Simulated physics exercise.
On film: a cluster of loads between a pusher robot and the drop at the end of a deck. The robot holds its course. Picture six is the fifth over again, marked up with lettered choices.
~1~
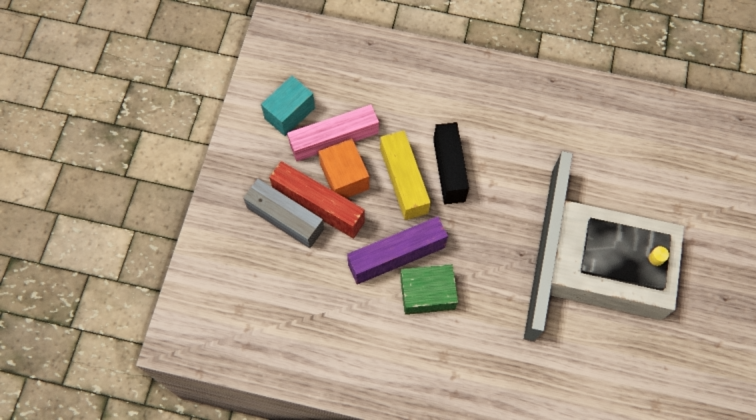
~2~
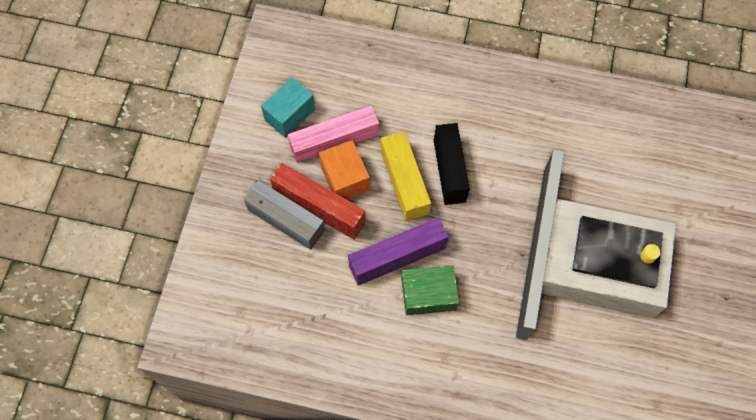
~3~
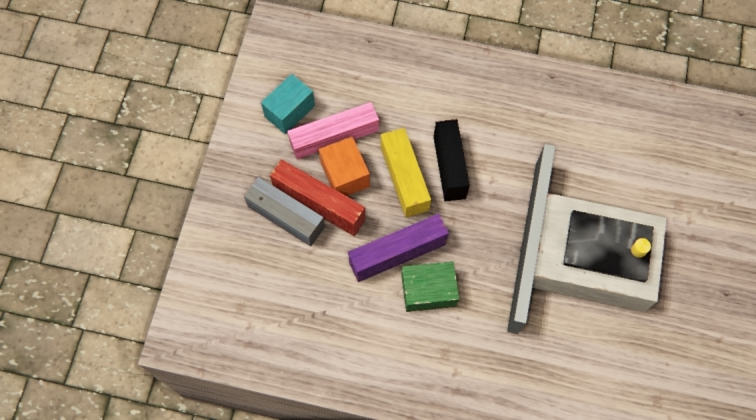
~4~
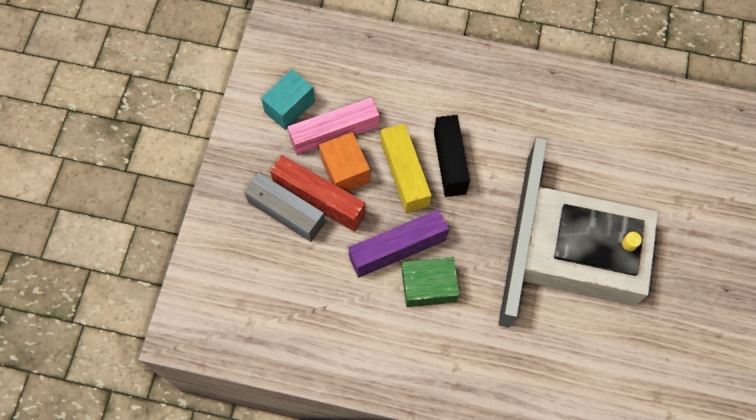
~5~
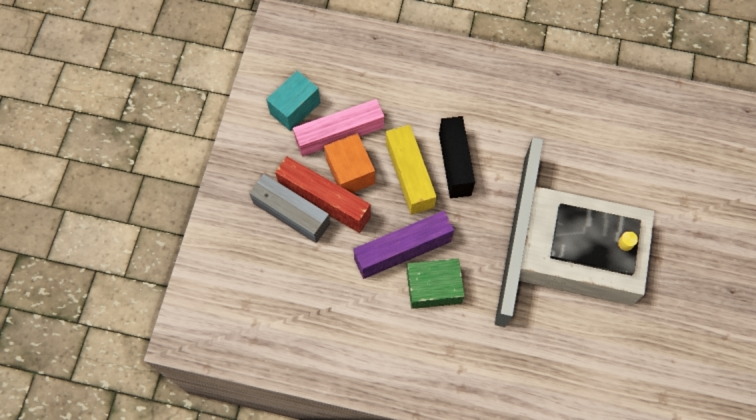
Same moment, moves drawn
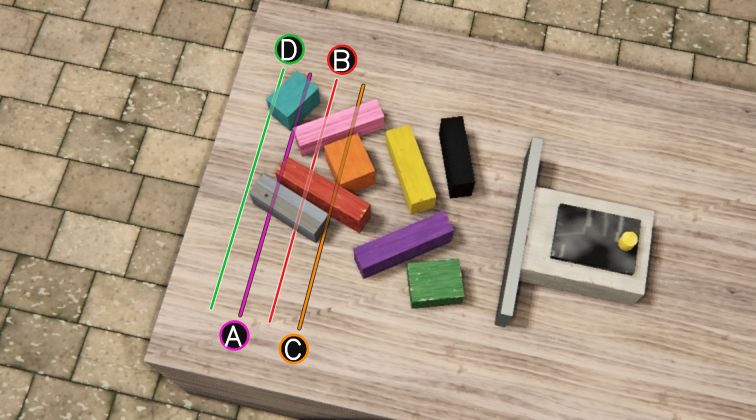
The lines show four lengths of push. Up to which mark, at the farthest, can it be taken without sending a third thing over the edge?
A is the last line within the limit.
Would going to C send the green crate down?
By then, no.
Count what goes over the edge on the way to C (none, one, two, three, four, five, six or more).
The count is none.
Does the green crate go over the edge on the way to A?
By then, no.
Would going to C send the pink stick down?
No.
On the copy, A at (277, 189); B at (305, 194); C at (333, 200); D at (249, 183).
On A. First, robot (498, 218); green crate (386, 273); black stick (428, 151).
Then, robot (407, 199); turquoise crate (282, 86); grey stick (257, 199).
Finally, robot (341, 185); pink stick (234, 95); orange crate (225, 128); none fallen.
By contrast, B is within the limit but short; C is within the limit but short; D drops four.
